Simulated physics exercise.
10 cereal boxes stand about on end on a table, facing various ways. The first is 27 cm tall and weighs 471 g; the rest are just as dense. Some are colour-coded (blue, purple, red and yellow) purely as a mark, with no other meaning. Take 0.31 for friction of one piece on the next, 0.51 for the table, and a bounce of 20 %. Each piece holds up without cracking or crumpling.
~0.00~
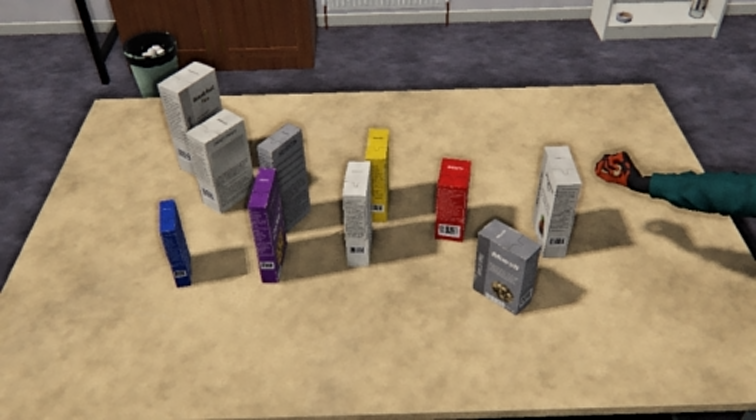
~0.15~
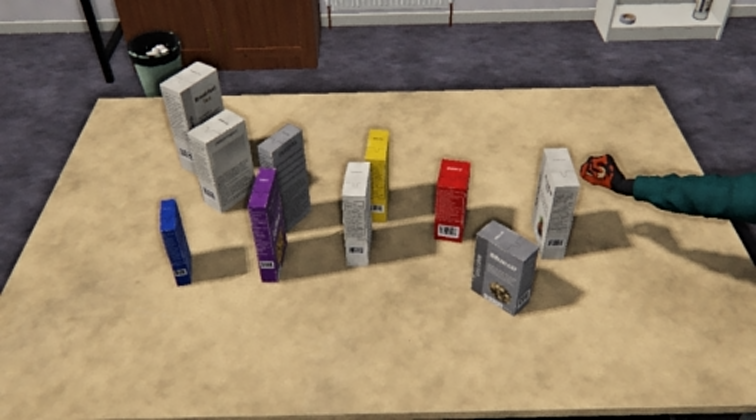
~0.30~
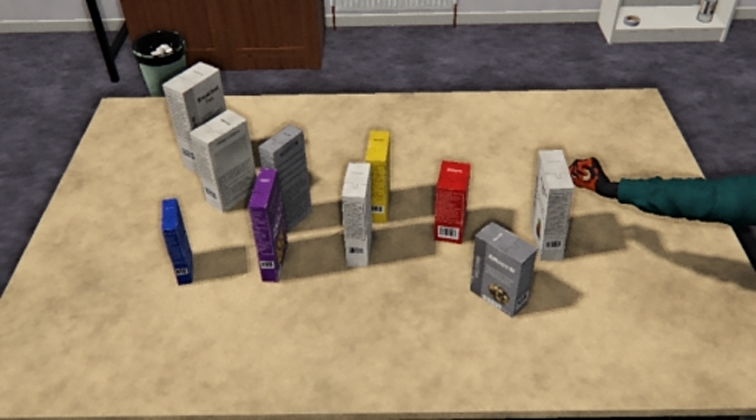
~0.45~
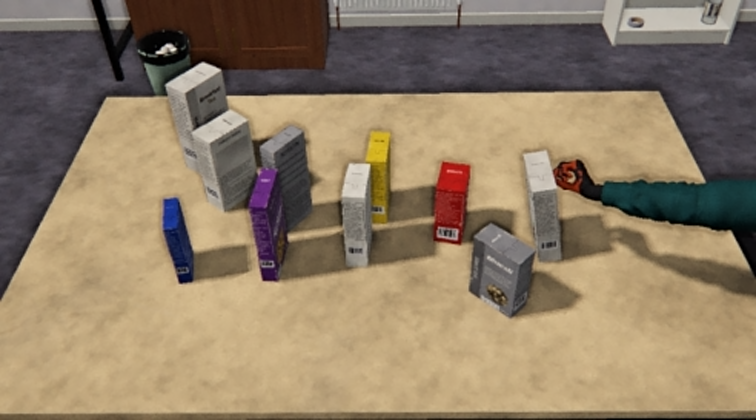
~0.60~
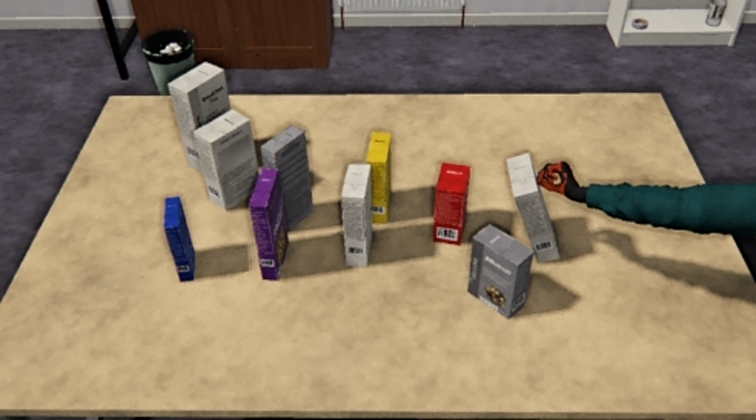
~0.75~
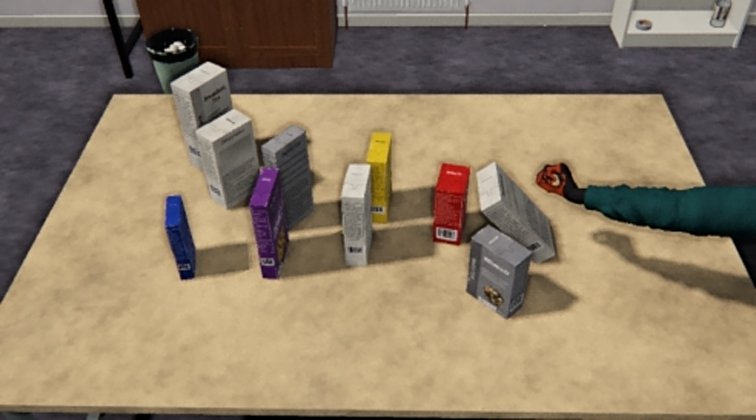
The clip shows upright boxes on a table as a dark hand with a green sleeve moves left from the right side, pushes the nearest white box, and stops while that box tilts left toward the red and gray boxes.
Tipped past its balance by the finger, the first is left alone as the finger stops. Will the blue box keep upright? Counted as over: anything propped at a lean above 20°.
Yes, it is left on its feet.
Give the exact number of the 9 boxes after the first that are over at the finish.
I make it 2 of them.
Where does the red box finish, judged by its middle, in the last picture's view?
End point in last frame: Roughly (413, 212).
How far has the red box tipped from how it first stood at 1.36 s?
Around 90° from its start.
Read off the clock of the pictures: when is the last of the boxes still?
That is at about 1.5 s.
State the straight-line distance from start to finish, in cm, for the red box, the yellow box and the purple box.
Net displacement: Red = 10 cm, yellow = 20 cm, purple = 0 cm.
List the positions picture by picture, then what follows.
In the first frame (each place is the centre of the face we see best; the camera moves round a little), finger (602, 168) 6 cm from the first box; blue box (176, 261); red box (450, 215); yellow box (376, 192); the others all in place.
The second frame shows finger (587, 170) 24 mm from the first box; blue box (176, 259).
The third frame shows finger (573, 173) pushing; blue box (177, 258).
The fourth frame shows finger (558, 175) pushing; blue box (178, 257); the others all in place.
The fifth frame shows finger (545, 177) pushing; blue box (179, 256); the others all in place.
The sixth frame shows finger (543, 178) stopped; blue box (180, 254); red box (448, 219); yellow box (377, 194); the others all in place.
By 0.84 s, none of the 9 other boxes over, 1 disturbed; blue box unmoved; red box tilted 10°.
By 0.98 s, 1 of the 9 other boxes over; blue box unmoved; red box tilted 44°.
By 1.16 s, 2 of the 9 other boxes over; blue box unmoved; red box lying flat.
When it is over (1.7 s), 2 of the 9 other boxes over; blue box unmoved; red box lying flat; yellow box lying flat. Seven left standing. In pixels of the last frame, middles, blue box near (181, 238), red box near (413, 212).
